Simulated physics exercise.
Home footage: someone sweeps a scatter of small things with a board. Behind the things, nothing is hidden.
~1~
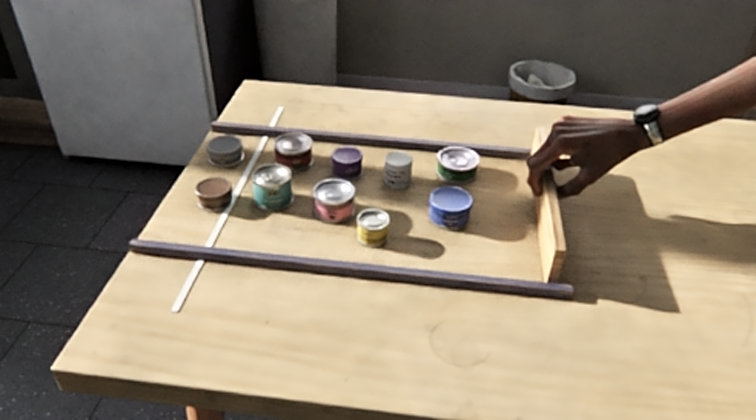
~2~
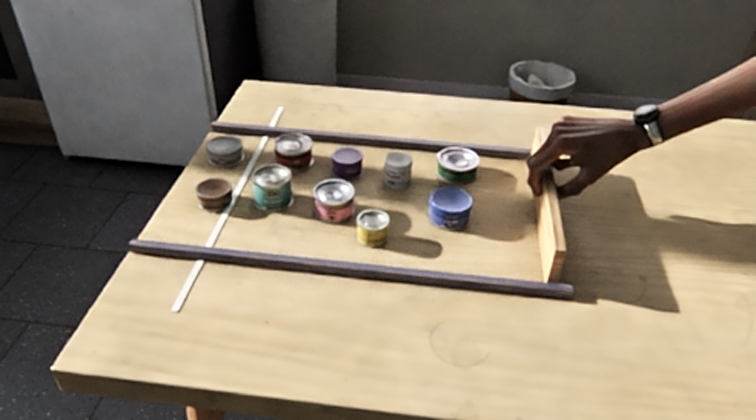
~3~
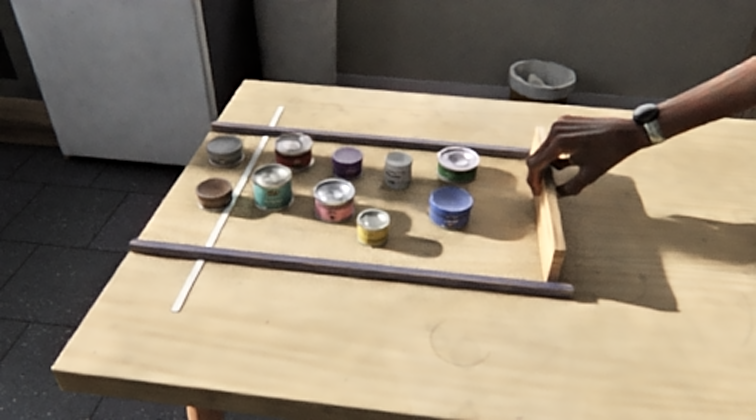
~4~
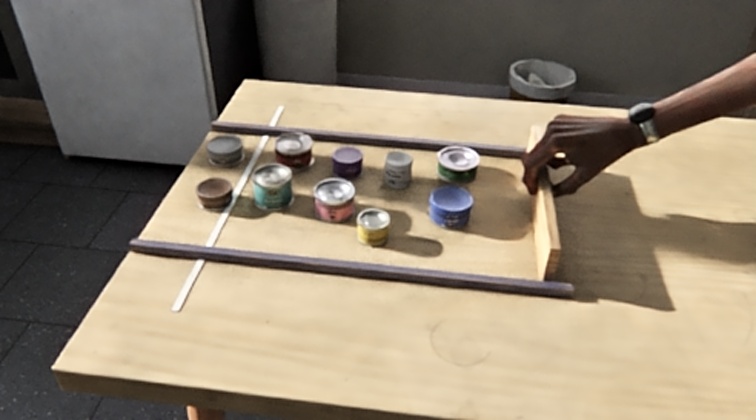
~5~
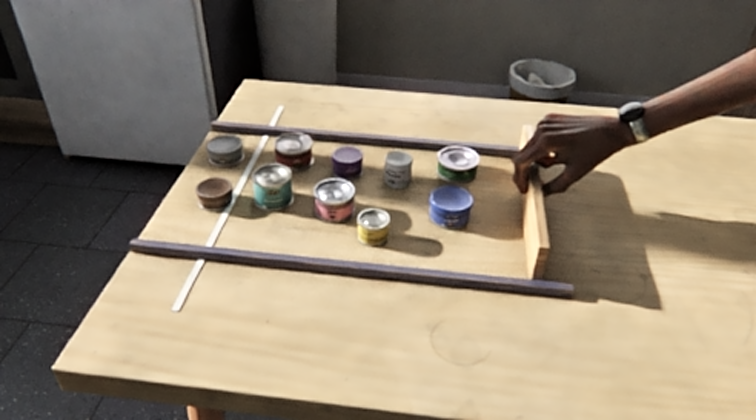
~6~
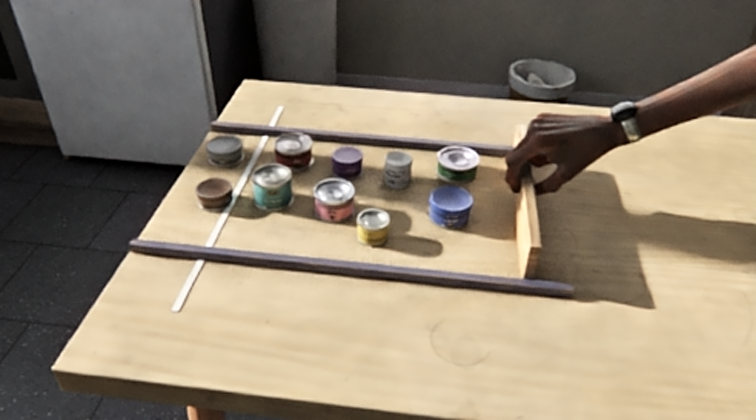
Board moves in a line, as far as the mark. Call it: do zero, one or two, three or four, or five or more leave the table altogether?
One or two.
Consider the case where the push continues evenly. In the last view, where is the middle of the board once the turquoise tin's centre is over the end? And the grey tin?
Near (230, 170), then near (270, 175).
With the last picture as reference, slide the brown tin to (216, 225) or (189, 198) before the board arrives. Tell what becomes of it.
Well, the brown tin stays aboard in the first case and is gone in the second.
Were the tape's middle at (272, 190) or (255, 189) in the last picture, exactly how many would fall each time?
0, then 1.
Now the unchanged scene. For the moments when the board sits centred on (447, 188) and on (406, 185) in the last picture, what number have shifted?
The count reaches 2 first and 3 second.
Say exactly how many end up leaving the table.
Result: A total of 2.
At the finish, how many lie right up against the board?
Contact count: 4.
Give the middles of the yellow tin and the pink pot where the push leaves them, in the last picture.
First (203, 217), then (179, 202).
A little later, none off yet; grey tin at rest near (225, 151); brown tin at rest near (215, 194); turquoise tin at rest near (273, 188).
Next, none off yet; grey tin at rest near (225, 151); brown tin at rest near (215, 194); turquoise tin shifted a little near (259, 185).
When it is over, the number that fall off is one or two; down, brown tin and grey tin.
